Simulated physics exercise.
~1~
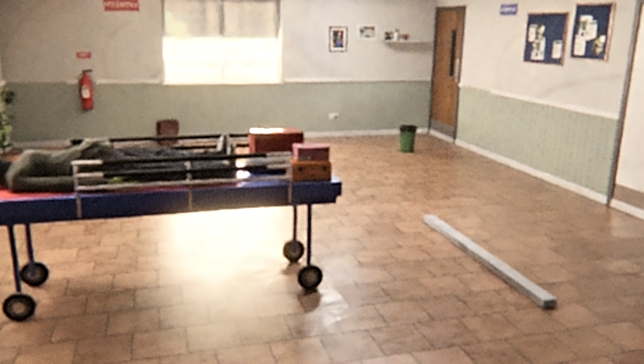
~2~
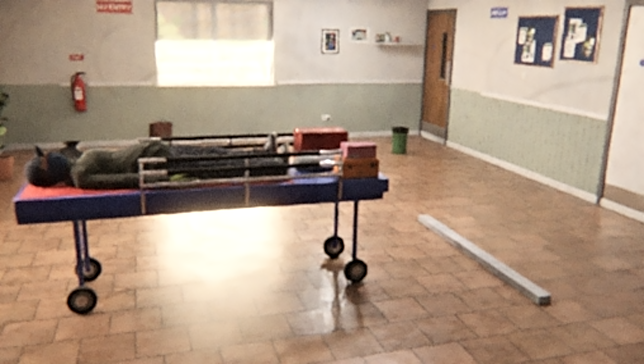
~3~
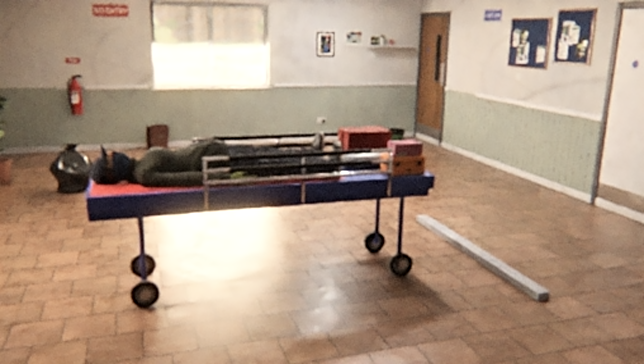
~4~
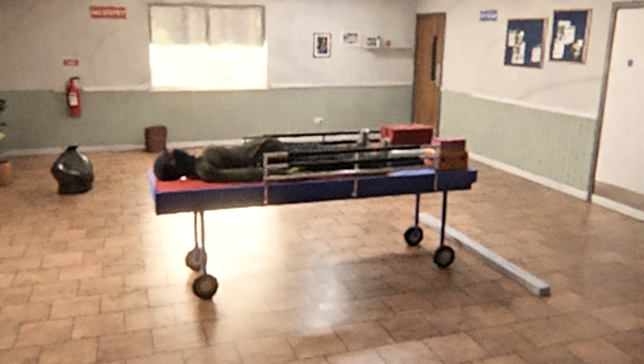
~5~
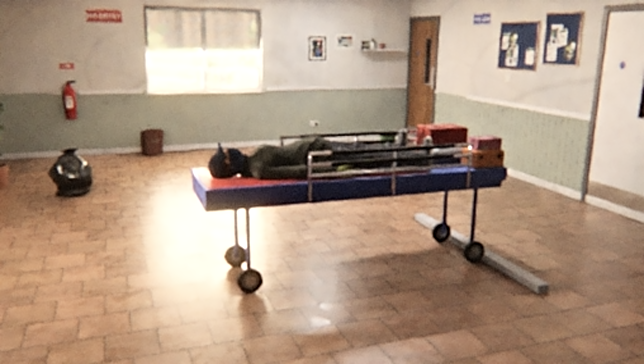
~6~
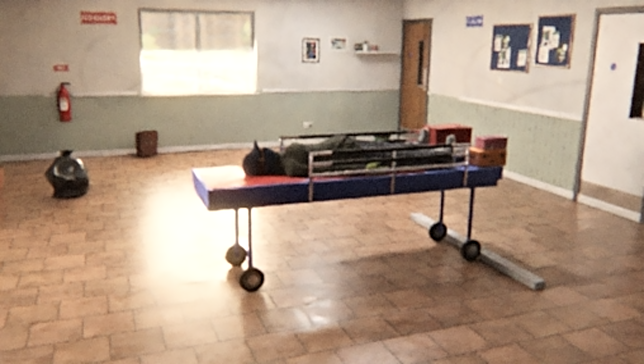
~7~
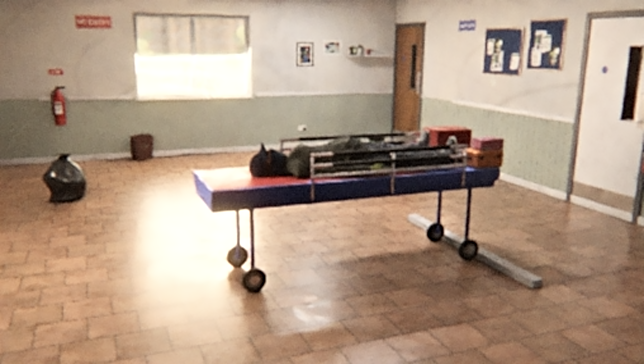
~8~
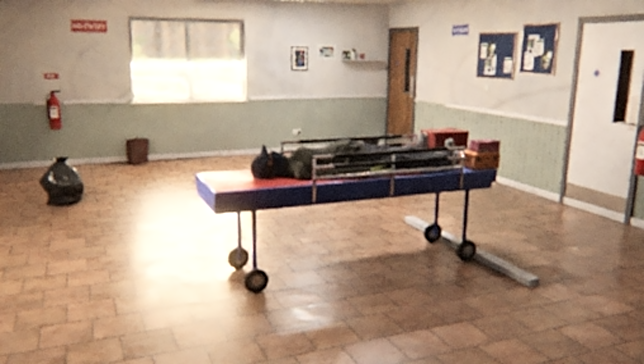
A tiled hall with cream and pale green walls is seen from one side, the view drifting slightly, with a bright window at the back and doors on the right. A blue and red wheeled stretcher carries a dark-clad figure lying flat, with a red holdall, a pink box and an orange case at its right end. It rolls rightward toward a grey sill lying across the floor. Its leading wheels reach the sill and it stops, staying level. The figure slides a little further toward the right end, then lies still, with everything still aboard.
